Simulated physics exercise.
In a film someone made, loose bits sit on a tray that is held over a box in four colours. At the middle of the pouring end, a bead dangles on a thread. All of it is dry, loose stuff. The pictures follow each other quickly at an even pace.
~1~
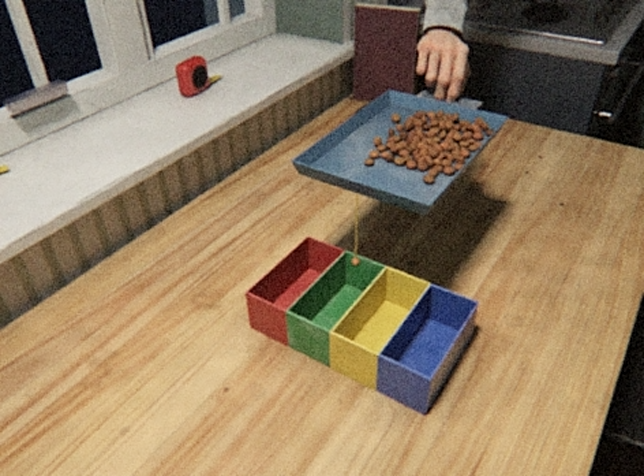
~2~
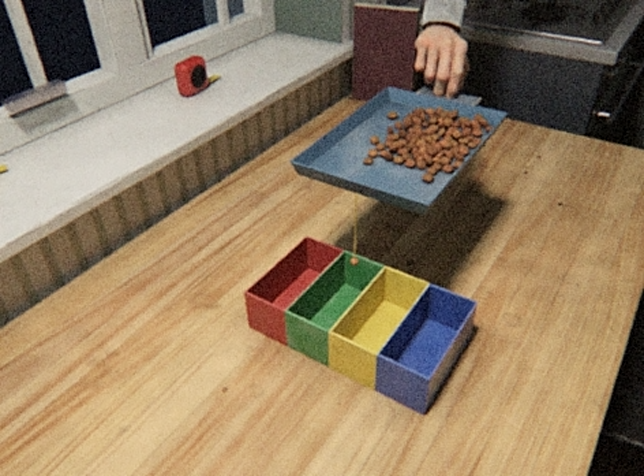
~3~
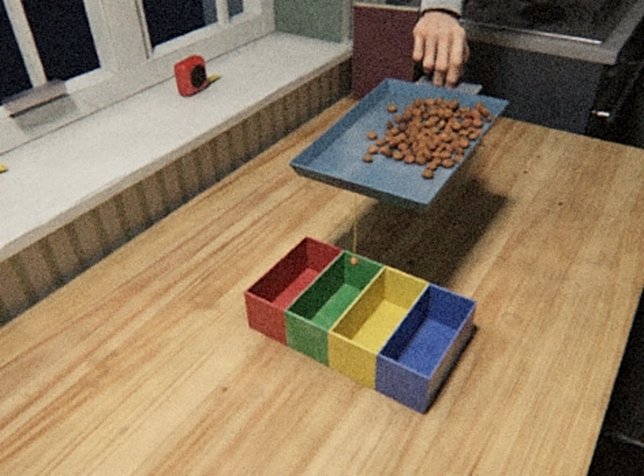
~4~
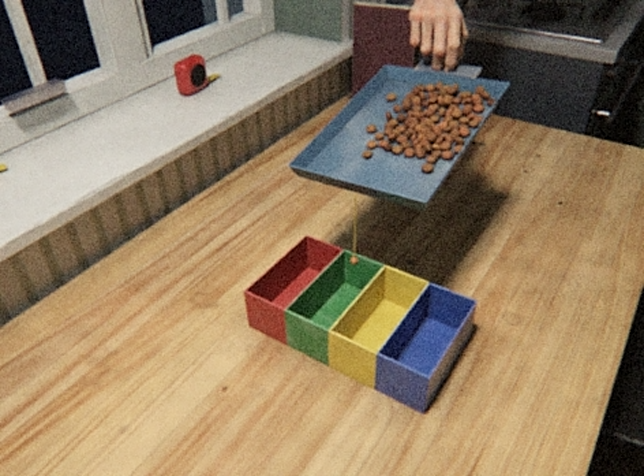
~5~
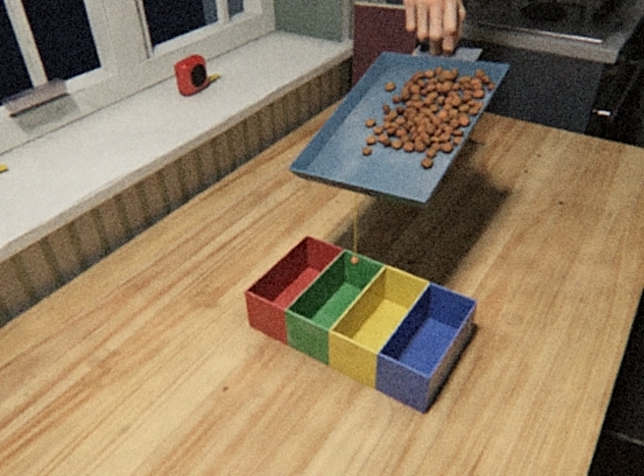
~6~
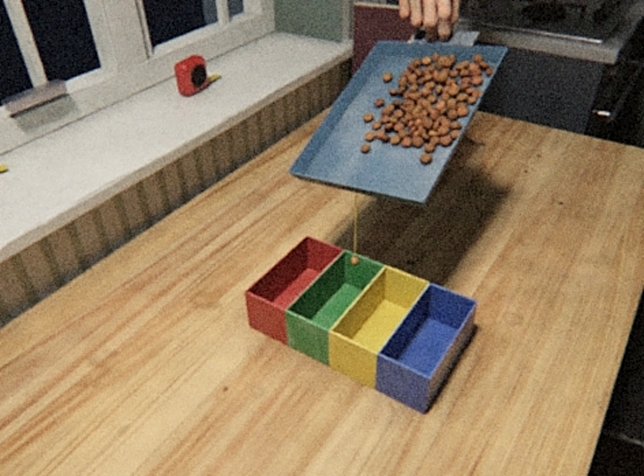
Above a wooden counter, a hand steadily raises the back of a blue tray of brown bits.
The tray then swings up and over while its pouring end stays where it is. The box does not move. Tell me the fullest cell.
It is the red one.
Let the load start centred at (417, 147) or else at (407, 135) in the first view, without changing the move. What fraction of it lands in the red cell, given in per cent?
Roughly 60 and 60 percent, in that order.
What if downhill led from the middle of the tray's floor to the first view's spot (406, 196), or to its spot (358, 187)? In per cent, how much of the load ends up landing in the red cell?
Case one near 0 %; case two near 30 %.
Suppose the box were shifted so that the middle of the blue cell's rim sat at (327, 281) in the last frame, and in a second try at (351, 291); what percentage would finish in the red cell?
Roughly 0 per cent, then roughly 0 per cent.
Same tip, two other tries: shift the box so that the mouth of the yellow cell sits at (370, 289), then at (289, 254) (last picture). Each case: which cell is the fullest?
That red cell, then the yellow one.
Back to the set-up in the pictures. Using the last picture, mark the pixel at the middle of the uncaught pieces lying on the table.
The middle lies near (195, 298).
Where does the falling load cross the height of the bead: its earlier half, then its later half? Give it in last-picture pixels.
Near (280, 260) and later near (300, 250).
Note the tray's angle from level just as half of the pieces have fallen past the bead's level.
85 degrees.
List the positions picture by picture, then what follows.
The first picture shows corners of the pouring end at (299, 160) and (427, 200), level; middle of the load at (431, 142), bits of dog kibble; bead on its thread at (356, 262); red cell at (267, 316); green cell at (309, 336); yellow cell at (354, 358); blue cell at (403, 381).
The second picture shows corners of the pouring end at (297, 160) and (425, 200), level; middle of the load at (430, 140).
The third picture shows corners of the pouring end at (296, 161) and (424, 199), tipped barely, lowest at the left corner; middle of the load at (430, 133).
The fourth picture shows corners of the pouring end at (295, 163) and (423, 197), tipped a little, lowest at the left corner; middle of the load at (430, 123).
The fifth picture shows corners of the pouring end at (295, 166) and (422, 196), tipped clearly, lowest at the left corner; middle of the load at (429, 113).
The sixth picture shows corners of the pouring end at (294, 169) and (420, 196), tipped clearly, lowest at the left corner; middle of the load at (427, 104); red cell at (266, 315); green cell at (308, 335); yellow cell at (353, 357); blue cell at (402, 380).
Soon, tray tipped steeply; most on the tray; about a quarter falling or outside the box.
A while on, tray tipped past a quarter turn; a small part on the tray; about half in the red cell; a small part in the green cell; a stray few in the yellow cell; about a third falling or outside the box.
Towards the end, tray tipped past a quarter turn; about two thirds in the red cell; about a quarter in the green cell; a stray few in the yellow cell; about a quarter falling or outside the box.
Finally, tray tipped past a quarter turn; about two thirds in the red cell; about a quarter in the green cell; a stray few in the yellow cell; none in the blue cell; about a quarter outside the box.
